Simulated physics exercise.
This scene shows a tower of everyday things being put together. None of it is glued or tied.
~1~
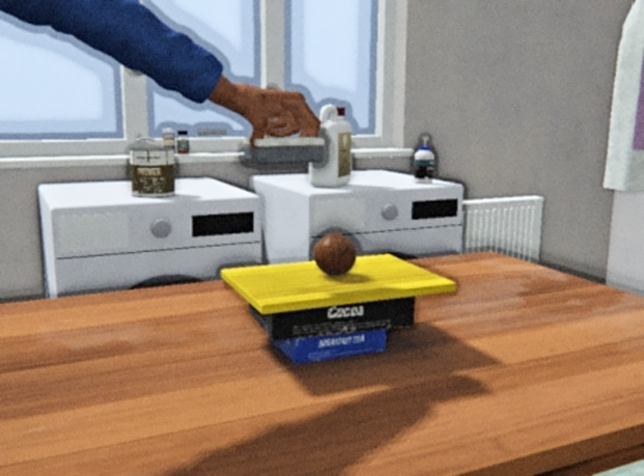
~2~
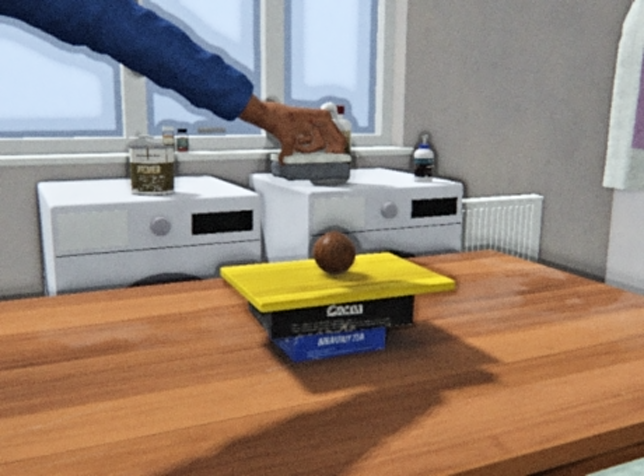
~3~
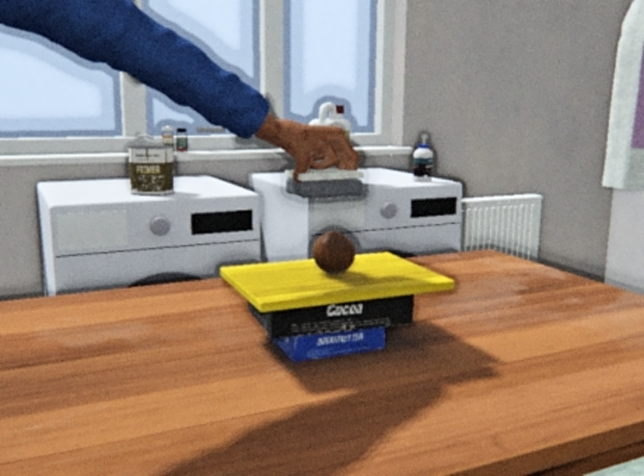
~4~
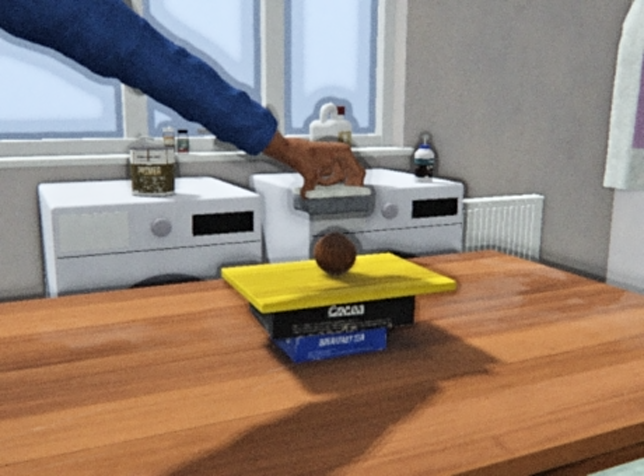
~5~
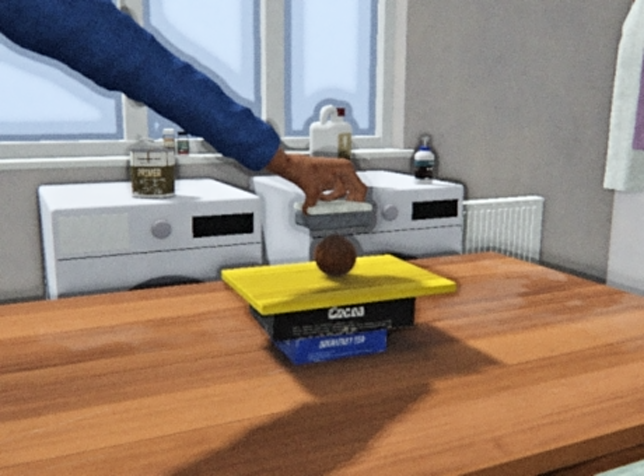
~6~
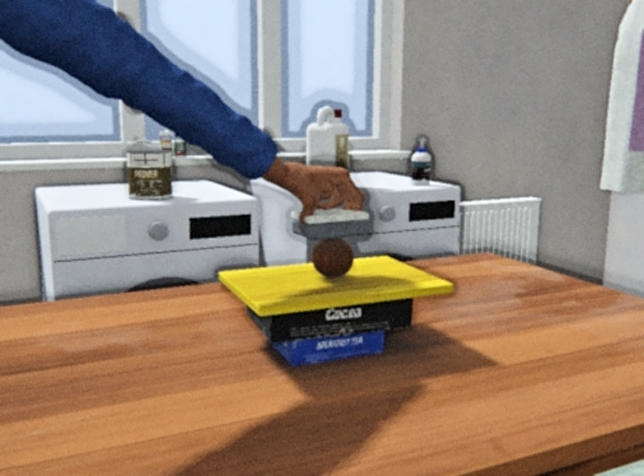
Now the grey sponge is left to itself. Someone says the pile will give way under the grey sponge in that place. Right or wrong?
Right, it gives way.
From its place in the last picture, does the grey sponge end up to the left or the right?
Direction of travel: Leftward.
Then, 0.40 s later than the last frame, grey sponge tilted by 37° near (315, 232).
Then, 0.70 s later than the last frame, grey sponge now fallen.
Then, 1.20 s later than the last frame, things are still on the move.
When it is over, fallen, grey sponge; the other 4 as before. End places, in pixels of the last picture, grey sponge near (282, 251). The pile loses its balance.
